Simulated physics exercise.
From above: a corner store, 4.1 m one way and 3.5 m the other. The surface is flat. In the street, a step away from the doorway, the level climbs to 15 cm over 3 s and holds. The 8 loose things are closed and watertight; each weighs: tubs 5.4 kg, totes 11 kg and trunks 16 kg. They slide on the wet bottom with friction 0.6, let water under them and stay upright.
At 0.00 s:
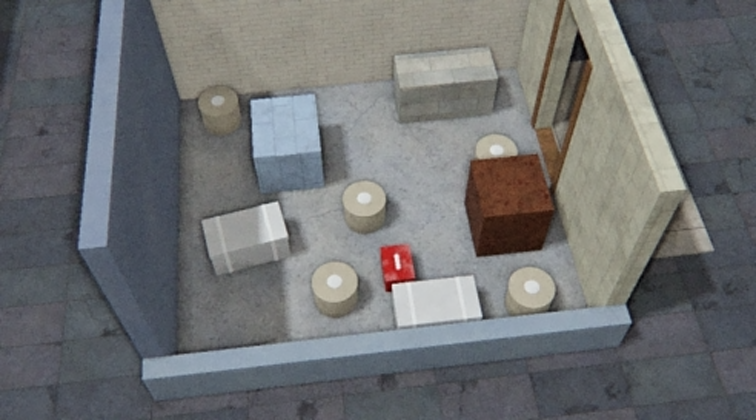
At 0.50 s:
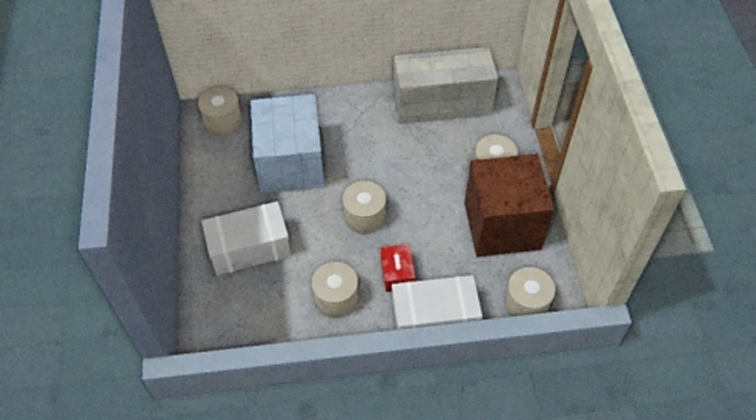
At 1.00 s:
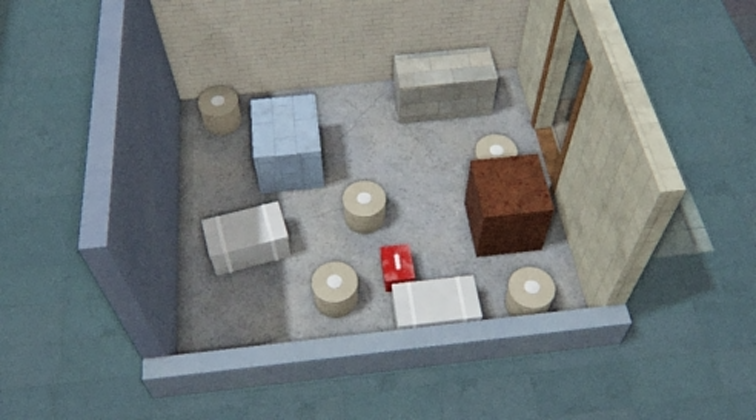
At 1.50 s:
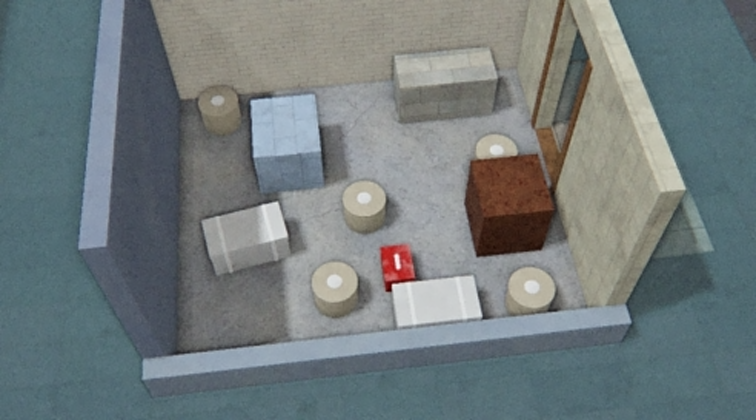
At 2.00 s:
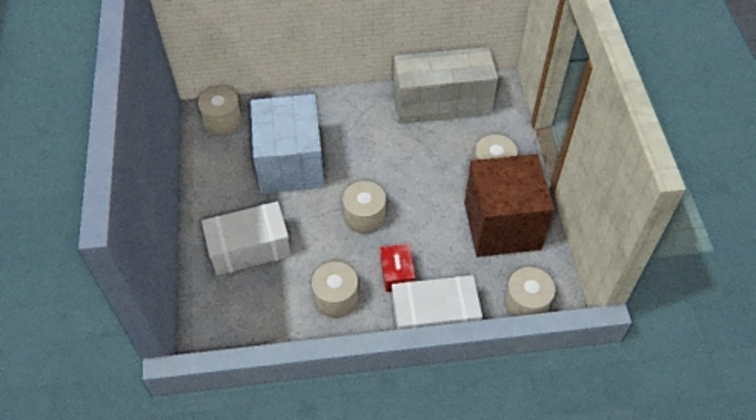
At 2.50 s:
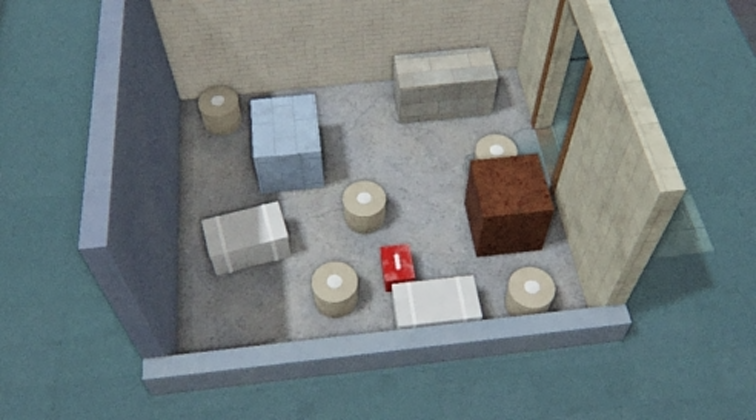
Water spreading over the dark paving around a walled corner store, then reaching the doorway, while the containers inside stay still.
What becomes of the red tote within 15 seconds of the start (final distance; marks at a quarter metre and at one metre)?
Red tote barely shifts.
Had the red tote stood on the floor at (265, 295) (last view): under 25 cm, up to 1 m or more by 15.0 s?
It slides a little.
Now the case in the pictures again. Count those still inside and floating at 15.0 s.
I count 7.
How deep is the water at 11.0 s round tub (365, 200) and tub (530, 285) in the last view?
About 7 and 3 cm.
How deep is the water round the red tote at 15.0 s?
About 6 cm.
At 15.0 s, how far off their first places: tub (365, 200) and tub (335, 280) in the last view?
In turn: 200 cm, 60 cm.
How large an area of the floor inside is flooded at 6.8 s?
About 9.5 m2.
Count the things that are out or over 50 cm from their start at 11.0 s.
By then 3.
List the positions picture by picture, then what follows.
In the first picture, the red tote at (397, 262), on the bottom; water covers 0.0 m2; 0 of 8 have shifted.
In the second picture, the red tote at (397, 262), on the bottom; water covers 0.0 m2; 0 of 8 have shifted.
In the third picture, the red tote at (397, 262), on the bottom; 0.0 m2 under water; 0 of 8 have shifted.
In the fourth picture, the red tote at (397, 262) rests on the ground; water covers 0.0 m2; 0 of 8 have shifted.
In the fifth picture, the red tote at (397, 262), on the bottom; water covers 0.0 m2; 0 of 8 have shifted.
In the sixth picture, the red tote at (397, 262), on the bottom; water covers 0.3 m2; 0 of 8 have shifted.
After 3.5 s the red tote is near (397, 262), 0.0 m from its start, aground; 0 afloat.
After 6.8 s the red tote is near (397, 262), 0.0 m from its start, aground; 1 afloat.
After 11.0 s the red tote is near (397, 262), 0.0 m from its start, aground; 6 afloat.
After 15.0 s the red tote is near (398, 262), 0.0 m from its start, aground; 7 afloat.
